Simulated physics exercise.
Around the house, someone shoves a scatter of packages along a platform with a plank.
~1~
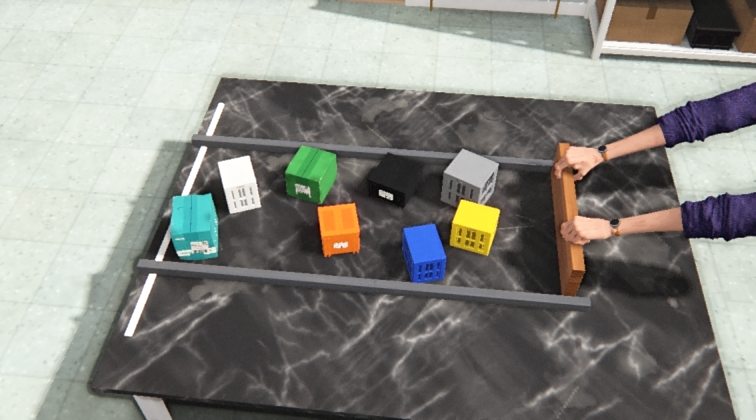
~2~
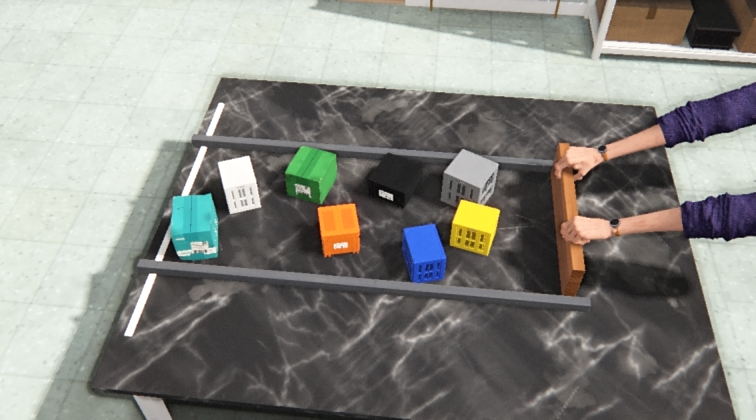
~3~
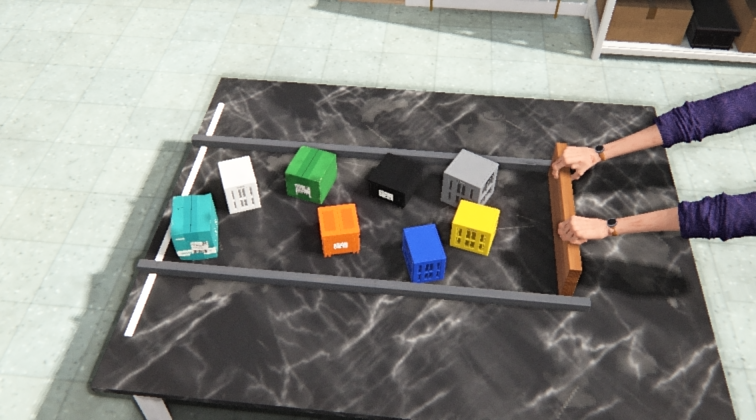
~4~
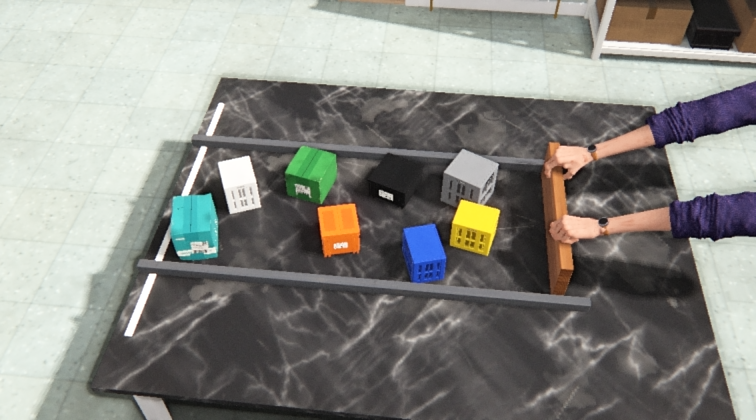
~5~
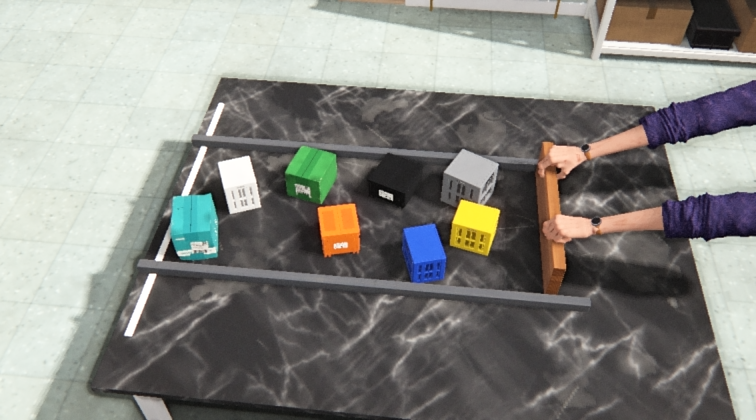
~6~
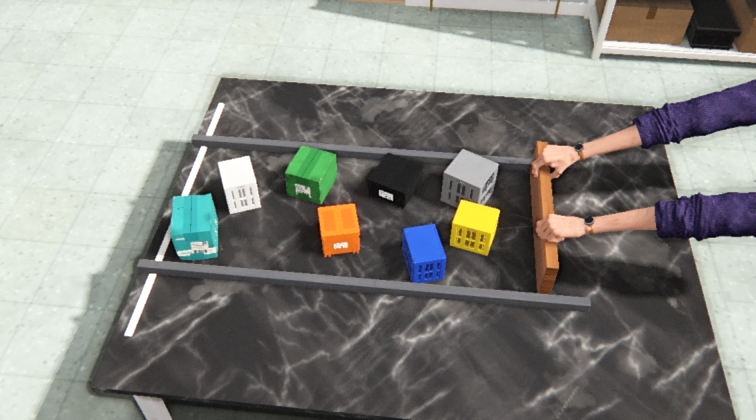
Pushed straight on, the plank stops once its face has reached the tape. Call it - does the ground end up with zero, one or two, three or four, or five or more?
The ground ends up with five or more.
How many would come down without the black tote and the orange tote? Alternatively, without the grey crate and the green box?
First try: 6 fallen; other try: 6.
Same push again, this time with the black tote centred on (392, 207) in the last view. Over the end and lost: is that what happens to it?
Put there, it simply leaves the top.
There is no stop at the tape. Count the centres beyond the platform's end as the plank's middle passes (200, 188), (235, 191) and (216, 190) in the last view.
Past the end: 5, 3 and 5.
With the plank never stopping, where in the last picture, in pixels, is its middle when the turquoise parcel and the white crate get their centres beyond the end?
The middle sits near (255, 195) for the first and near (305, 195) for the other.
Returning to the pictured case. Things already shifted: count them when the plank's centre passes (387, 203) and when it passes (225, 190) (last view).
Tally: First 6; then 8.
Early on, none off yet; turquoise parcel at rest near (195, 227); white crate at rest near (239, 185); green box travelled a little near (292, 176).
Finally, the number that fall off is five or more; lost, yellow crate, grey crate, blue crate, black tote, orange tote, green box, white crate and turquoise parcel.
